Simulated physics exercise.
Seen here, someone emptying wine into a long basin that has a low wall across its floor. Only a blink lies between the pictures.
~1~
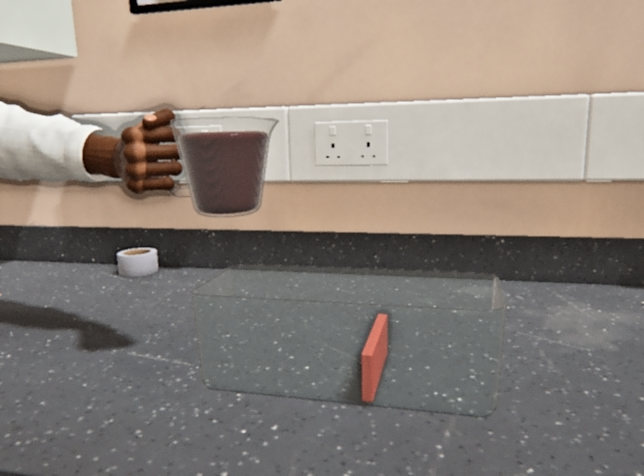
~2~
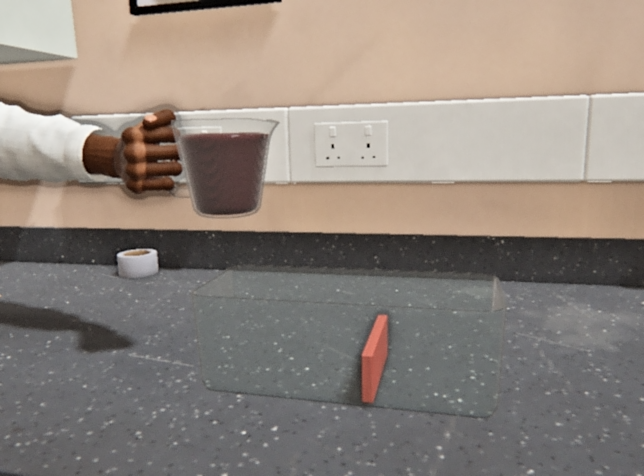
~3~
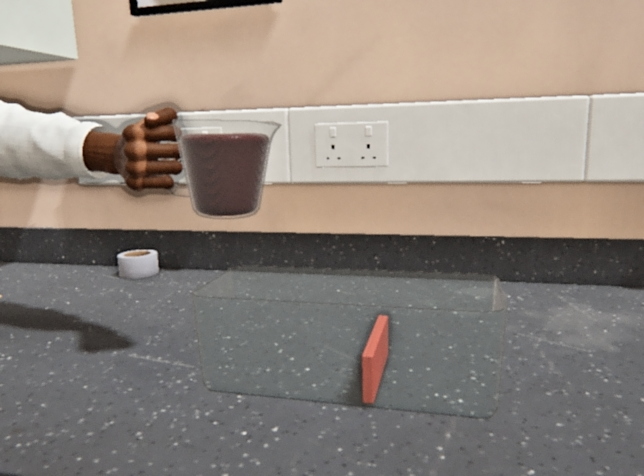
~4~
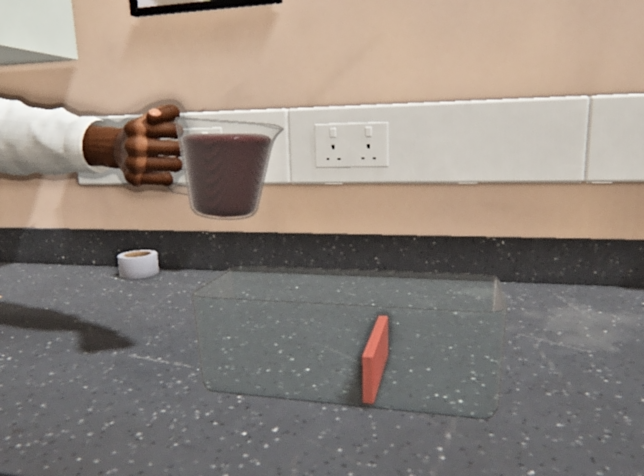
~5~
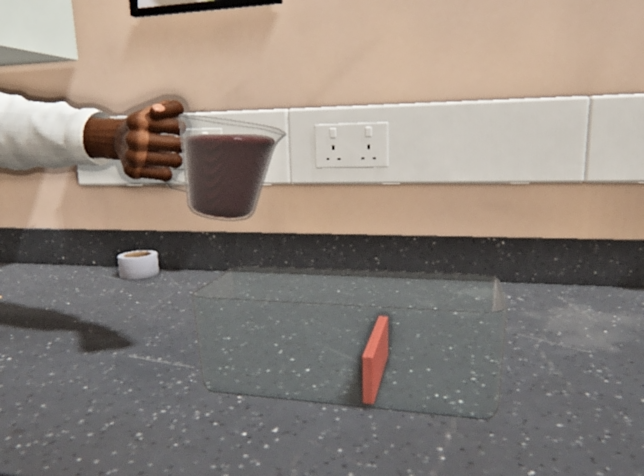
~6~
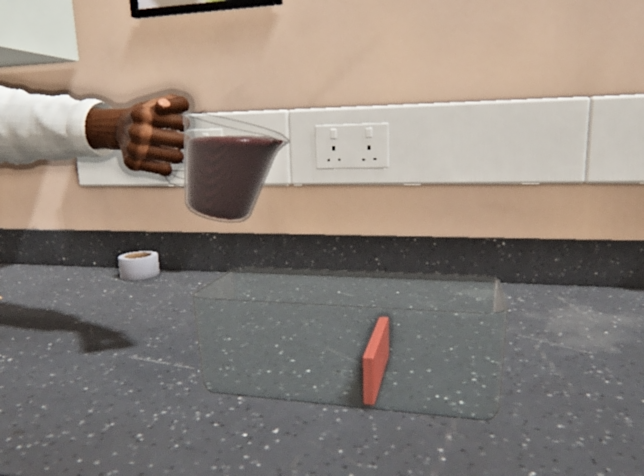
Above a speckled gray counter, a hand held a clear jug of dark red wine over a see-through basin with a low red wall inside, then gradually tilted the jug slightly to the right.
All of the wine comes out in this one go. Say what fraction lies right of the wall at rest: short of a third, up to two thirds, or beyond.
The share right of the wall is under a third.
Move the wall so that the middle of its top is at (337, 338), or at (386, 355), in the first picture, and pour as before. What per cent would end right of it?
Roughly 55 per cent, and 10 per cent.
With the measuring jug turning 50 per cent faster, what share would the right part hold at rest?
About 5 per cent.
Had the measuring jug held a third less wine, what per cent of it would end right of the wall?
Roughly 5 in a hundred.
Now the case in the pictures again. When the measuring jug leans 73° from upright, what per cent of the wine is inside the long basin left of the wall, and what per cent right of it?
Left: 15 %. Right: 0 %.
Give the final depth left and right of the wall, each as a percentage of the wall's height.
Near 40 on the left, 0 on the right.
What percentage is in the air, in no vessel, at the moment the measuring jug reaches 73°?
Near 25 %.
A moment on, the measuring jug is tipped part way and 63 per cent is still to pour, 13 is left of the wall and 0 right of it.
Next, the measuring jug is tipped right over and 9 per cent is still to pour, 76 is left of the wall and 0 right of it.
Then the measuring jug is tipped right over and 0 per cent is still to pour, 95 is left of the wall and 2 right of it.
Later the measuring jug is tipped right over and 0 per cent is still to pour, 95 is left of the wall and 3 right of it.
Finally, 95 per cent lies left of the wall, 3 right of it and 2 outside.
